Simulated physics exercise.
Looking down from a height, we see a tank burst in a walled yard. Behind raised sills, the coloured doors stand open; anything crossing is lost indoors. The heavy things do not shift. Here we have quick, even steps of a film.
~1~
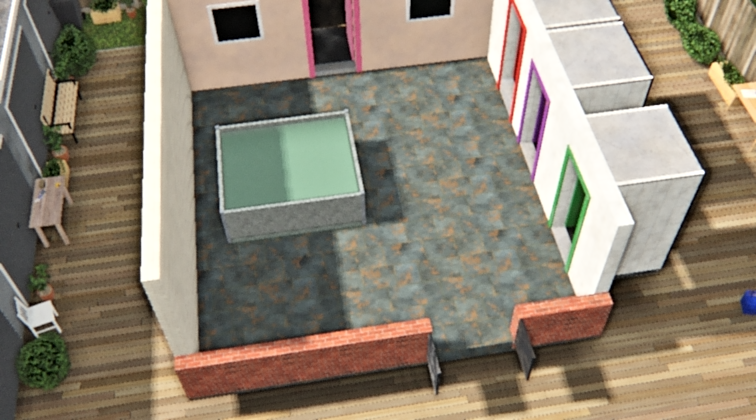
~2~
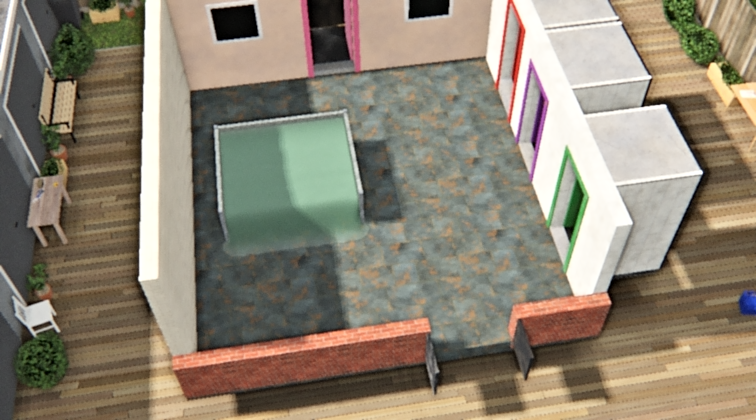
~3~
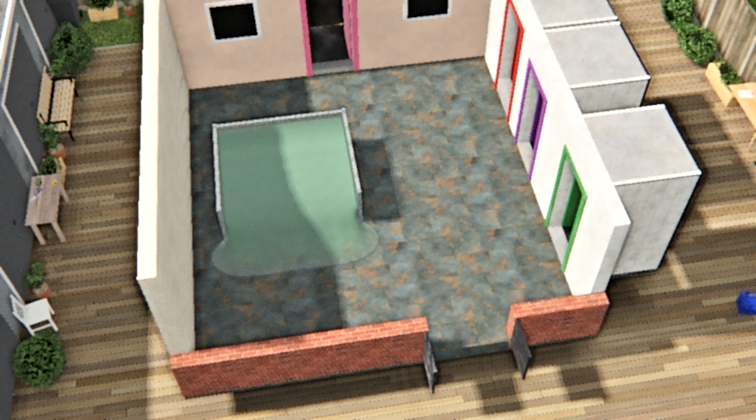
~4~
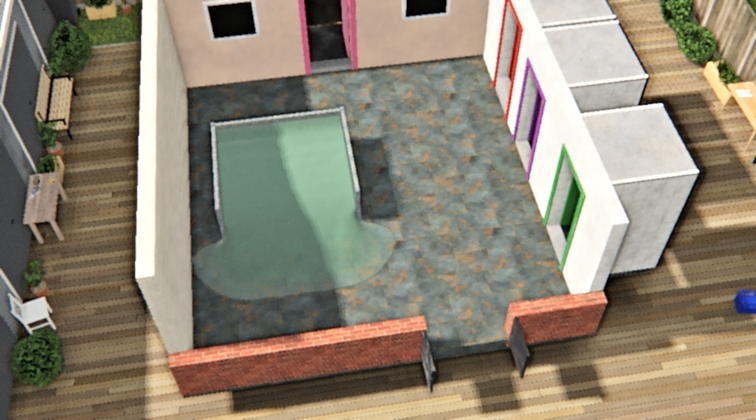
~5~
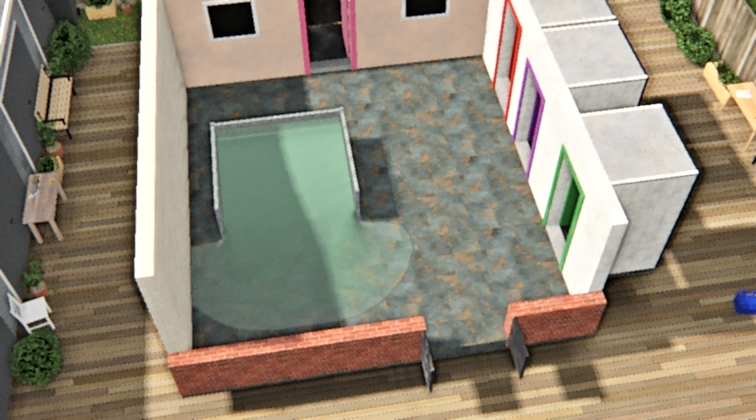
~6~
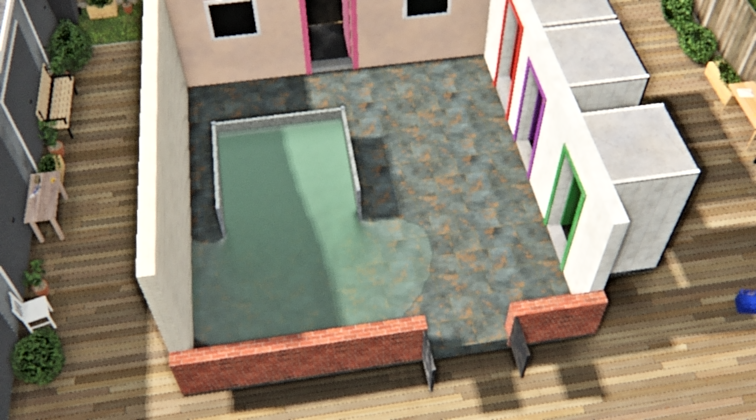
Pale green water pouring from the near side of an open tank and spreading across the mottled floor of a walled yard.
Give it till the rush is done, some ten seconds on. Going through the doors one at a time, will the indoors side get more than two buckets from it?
Purple door: More than two buckets; green door: More than two buckets; pink door: Two buckets at most; red door: Two buckets at most.
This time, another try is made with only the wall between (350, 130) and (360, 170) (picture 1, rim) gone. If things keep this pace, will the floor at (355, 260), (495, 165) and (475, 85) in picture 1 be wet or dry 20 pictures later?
Sequence: Spared / wetted / wetted.
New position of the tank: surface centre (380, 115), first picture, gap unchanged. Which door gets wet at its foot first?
Door marked green.
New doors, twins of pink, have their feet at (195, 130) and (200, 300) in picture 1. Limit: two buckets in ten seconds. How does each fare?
Result, in order - first ends up lower; second ends up higher.
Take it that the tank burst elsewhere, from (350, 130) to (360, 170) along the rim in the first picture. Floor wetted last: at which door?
Answer - the pink door.
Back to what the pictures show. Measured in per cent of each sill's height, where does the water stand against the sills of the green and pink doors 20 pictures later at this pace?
I'd say around 440 and 0 in a hundred.
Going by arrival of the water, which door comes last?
It's the door marked pink.
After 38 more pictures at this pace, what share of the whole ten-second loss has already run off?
Near 65 in a hundred.
A moment on, water covers 30 % of the floor; the purple door not reached, the green door not reached, the pink door not reached, the red door not reached.
Next, water covers 35 % of the floor; the purple door not reached, the green door not reached, the pink door not reached, the red door not reached.
Then, water covers 45 % of the floor; the purple door not reached, the green door over two buckets in, the pink door not reached, the red door not reached.
Later, water covers 80 % of the floor; the purple door under two buckets in, the green door far over two buckets in, the pink door wet at the sill, nothing in, the red door wet at the sill, nothing in.
In the end, water covers 95 % of the floor; the purple door over two buckets in, the green door far over two buckets in, the pink door wet at the sill, nothing in, the red door wet at the sill, nothing in.
